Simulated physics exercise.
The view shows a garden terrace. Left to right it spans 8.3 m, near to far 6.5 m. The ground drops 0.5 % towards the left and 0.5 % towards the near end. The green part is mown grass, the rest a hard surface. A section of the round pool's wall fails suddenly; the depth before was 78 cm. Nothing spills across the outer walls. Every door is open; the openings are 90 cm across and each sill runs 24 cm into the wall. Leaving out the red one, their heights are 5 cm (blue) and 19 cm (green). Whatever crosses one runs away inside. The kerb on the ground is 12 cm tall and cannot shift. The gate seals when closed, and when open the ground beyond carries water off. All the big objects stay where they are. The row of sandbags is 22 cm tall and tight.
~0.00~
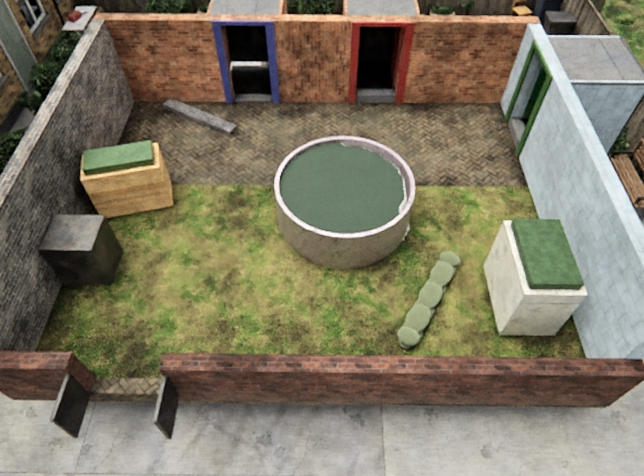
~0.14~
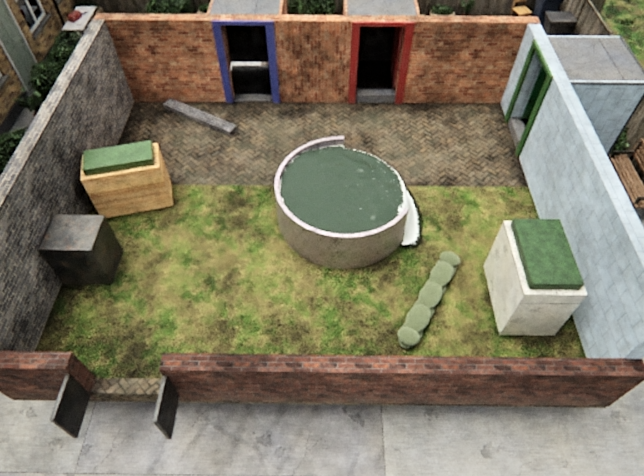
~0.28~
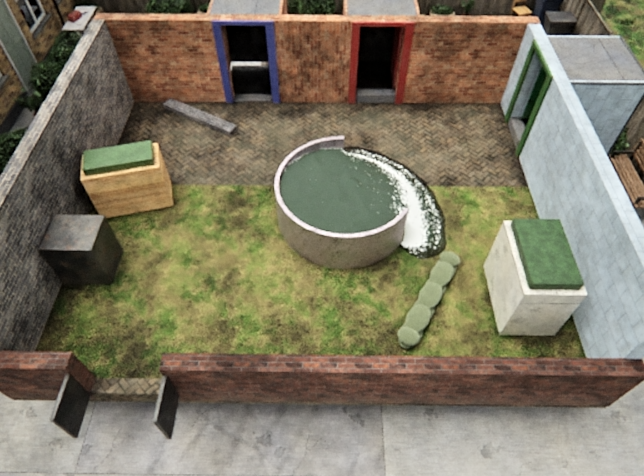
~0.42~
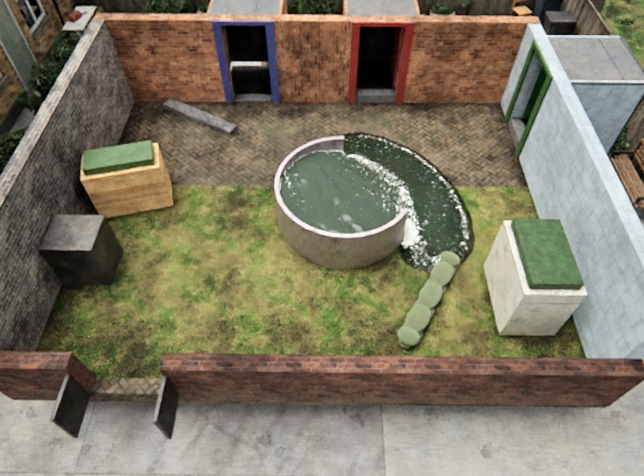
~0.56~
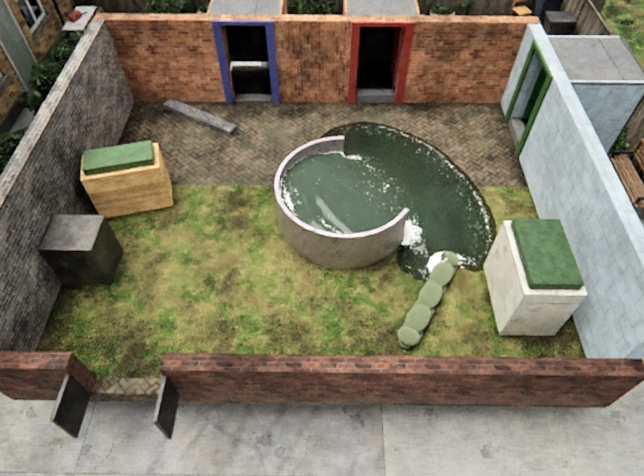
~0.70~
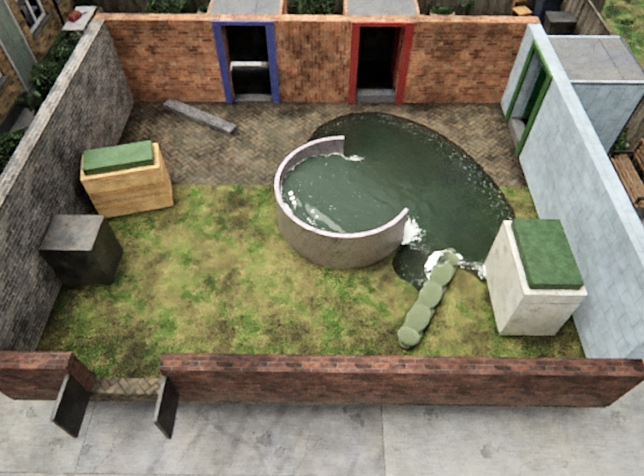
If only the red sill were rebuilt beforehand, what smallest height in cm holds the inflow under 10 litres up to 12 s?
About 19 cm.
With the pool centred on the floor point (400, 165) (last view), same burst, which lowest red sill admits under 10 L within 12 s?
Some 13.5 cm.
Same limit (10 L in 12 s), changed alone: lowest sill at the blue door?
Roughly 9.5 cm at blue.
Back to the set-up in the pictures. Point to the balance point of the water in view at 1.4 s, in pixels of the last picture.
Around (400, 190).
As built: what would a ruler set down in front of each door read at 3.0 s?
In cm: Blue 2, red 11, green 31.
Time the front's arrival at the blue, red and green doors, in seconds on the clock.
Blue 2.0 s, red 0.8 s, green 1.1 s.
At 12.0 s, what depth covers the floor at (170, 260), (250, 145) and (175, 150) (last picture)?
In that order: 6, 7 and 6 cm.
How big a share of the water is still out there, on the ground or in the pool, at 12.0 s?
Some 94 per cent remains.
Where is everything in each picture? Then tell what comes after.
The round pool at (345, 186) is whole and still, 78 cm deep; the red door at (379, 63) is dry, in the first picture.
The front is at (418, 239), 0.3 m from the gap at (395, 183); 0.5 m2 of floor is wet, 78 cm left at the back, in the second picture.
The front is at (442, 242), 0.7 m from the gap at (395, 185); 1.9 m2 of floor is wet, 78 cm left at the back, in the third picture.
The gap is at (394, 187), the front 1.2 m out at (470, 245); the back of the round pool holds 77 cm, in the fourth picture.
The gap is at (394, 188), the front 1.6 m out at (493, 243); the back of the round pool holds 69 cm, in the fifth picture.
Water pours out at (394, 188) and has run 2.0 m, to a hidden place; about 8 cm deep outside, 62 cm at the back; 0.4 m in a straight line remain to the red door at (379, 63), in the sixth picture.
After 1.4 s water covers 35 % of the floor, deepest (29 cm) near (521, 165); 23 cm at the red door, 1 litre in over its 20 cm sill.
After 3.0 s water covers 45 % of the floor, deepest (33 cm) near (511, 135); 11 cm at the red door, 7 litres in over its 20 cm sill.
After 12.0 s water covers 95 % of the floor, deepest (10 cm) near (135, 102); 6 cm at the red door, 7 litres in over its 20 cm sill.
At the red door as built, the water arrived by 0.9 s and peaked near 23 cm at 1.4 s.
Run again over the same 12 s with other heights there, 18 litres in over 17 cm, 2 litres over 22.5 cm. The limit of 10 litres is kept from about 19 cm up.
